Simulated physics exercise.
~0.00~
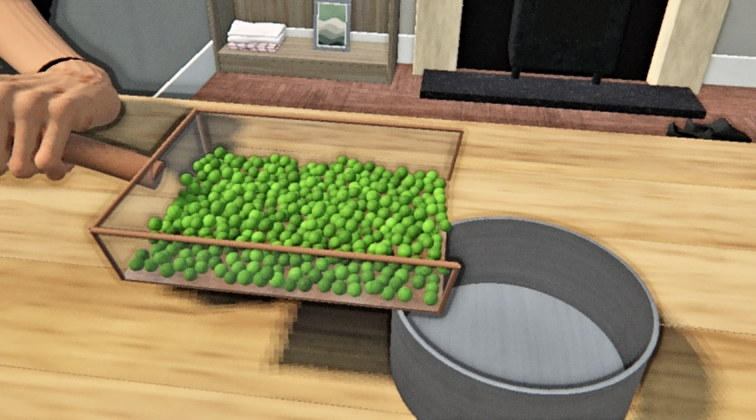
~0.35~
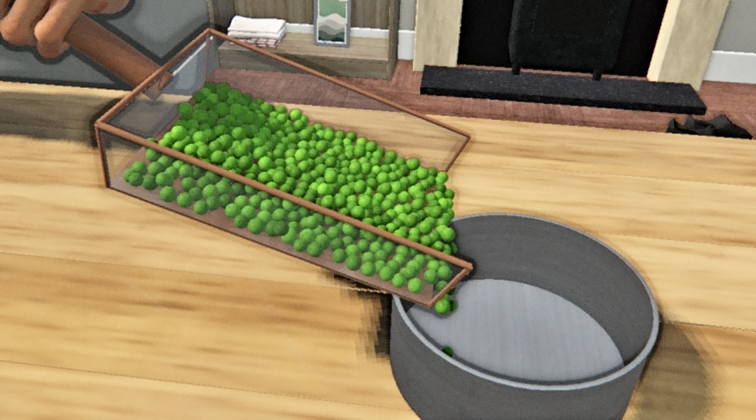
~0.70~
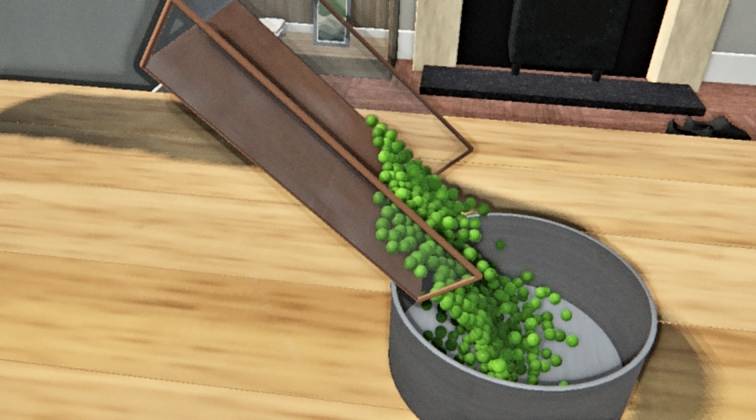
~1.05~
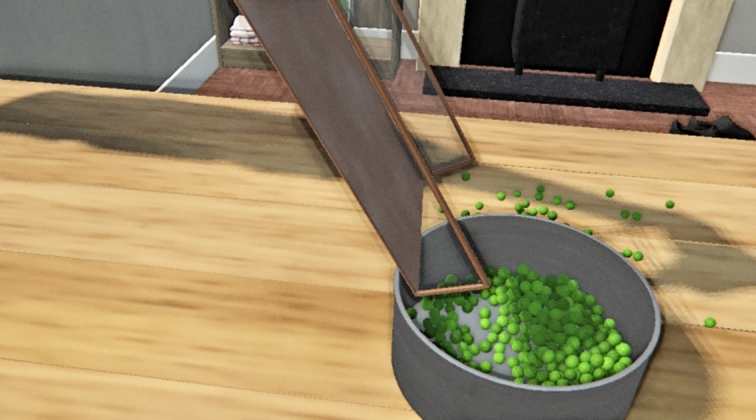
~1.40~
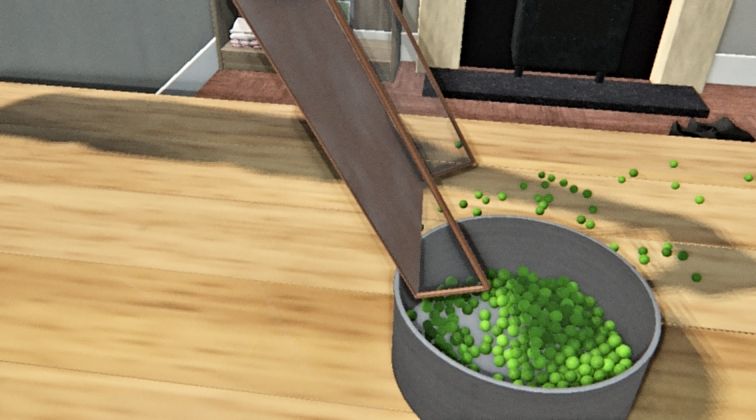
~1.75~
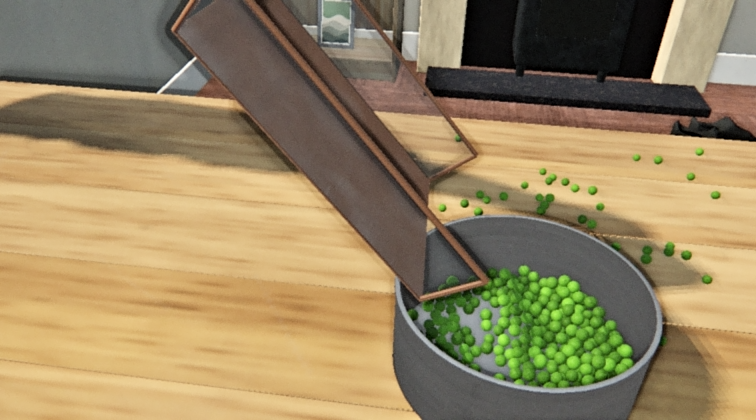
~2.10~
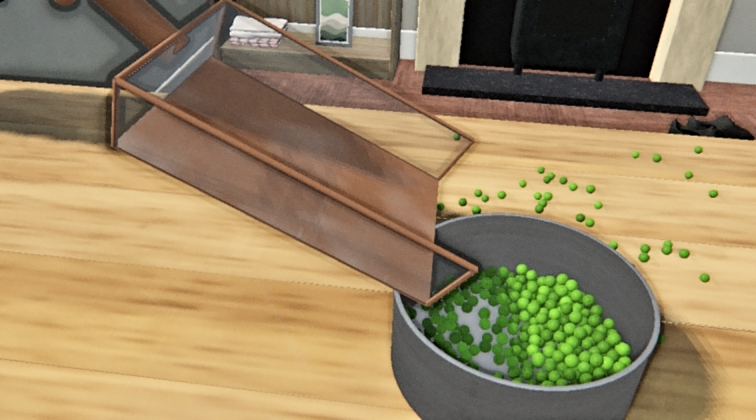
A hand tilted a clear, brown-edged scoop of green peas over a round grey pot, pouring most of them in while some scattered on the wooden table behind and to the right, then tipped the emptied scoop partway back.
